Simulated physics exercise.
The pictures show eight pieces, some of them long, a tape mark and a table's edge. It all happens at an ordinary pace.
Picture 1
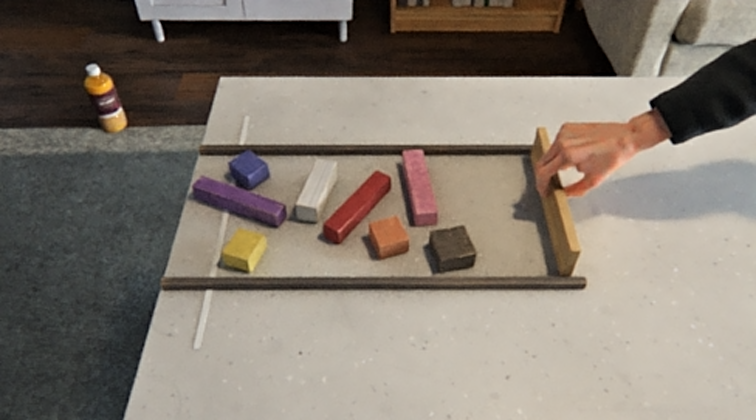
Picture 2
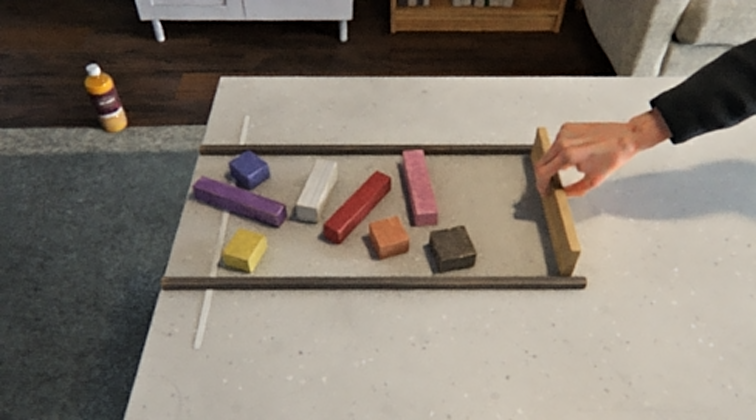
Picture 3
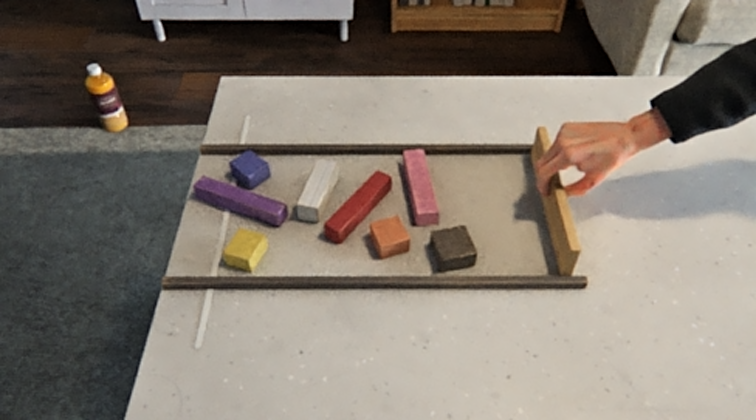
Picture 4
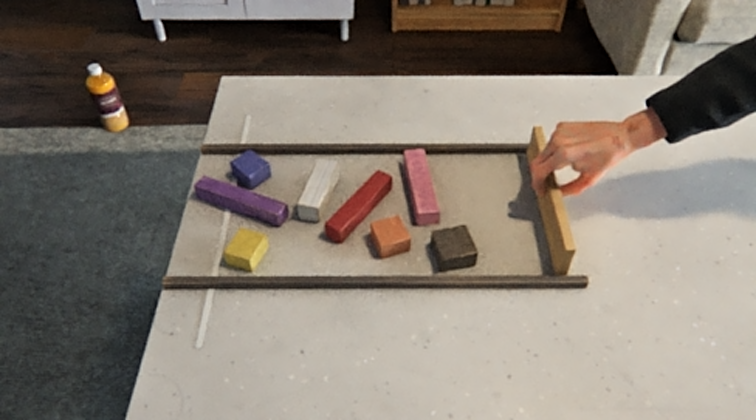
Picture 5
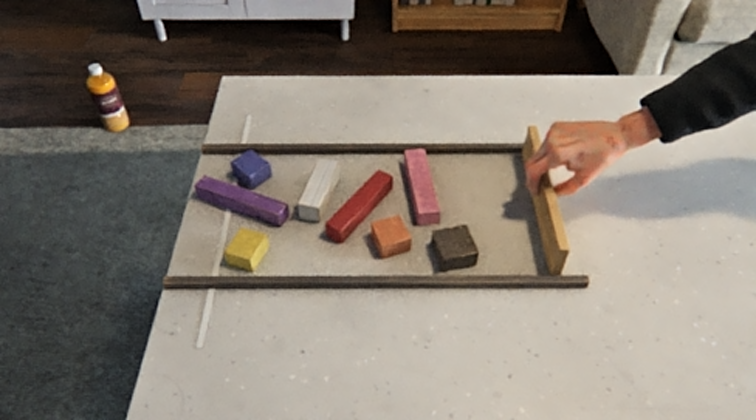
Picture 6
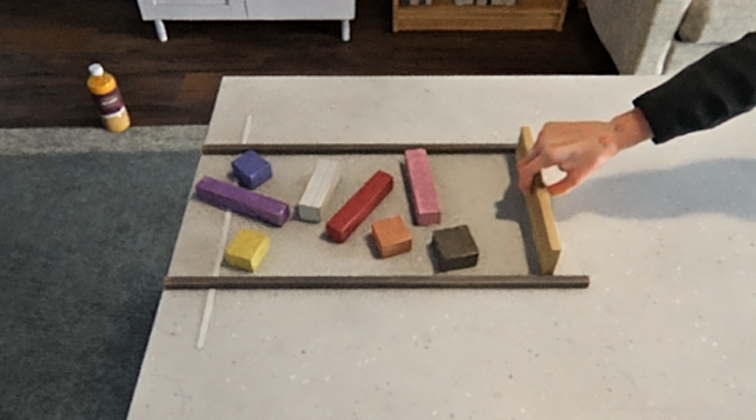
On a pale speckled tabletop, a hand slides an upright wooden board slightly left between two rails, the coloured blocks staying still.
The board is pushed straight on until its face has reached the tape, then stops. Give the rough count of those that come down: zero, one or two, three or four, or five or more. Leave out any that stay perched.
In the end the number that fall off is five or more.
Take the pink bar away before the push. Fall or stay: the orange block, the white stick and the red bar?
The orange block falls; the white stick holds on; the red bar survives.
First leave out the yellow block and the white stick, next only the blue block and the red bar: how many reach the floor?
The counts: 3 and 3.
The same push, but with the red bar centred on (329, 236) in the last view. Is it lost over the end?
From there it drops off.
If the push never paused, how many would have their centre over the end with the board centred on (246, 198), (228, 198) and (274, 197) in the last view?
In that order 3, 6 and 1.
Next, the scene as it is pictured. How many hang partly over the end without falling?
It comes to 0.
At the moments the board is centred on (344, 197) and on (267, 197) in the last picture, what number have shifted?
By then 6, and 8.
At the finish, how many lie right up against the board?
That makes 2.
A little later, none off yet; purple bar at rest near (242, 201); blue block at rest near (252, 169); yellow block at rest near (248, 249).
Next, none off yet; purple bar shifted a little near (215, 194); blue block at rest near (252, 169); yellow block moving near (239, 251).
When it is over, the number that fall off is five or more; down, orange block, red bar, white stick, yellow block, blue block and purple bar.
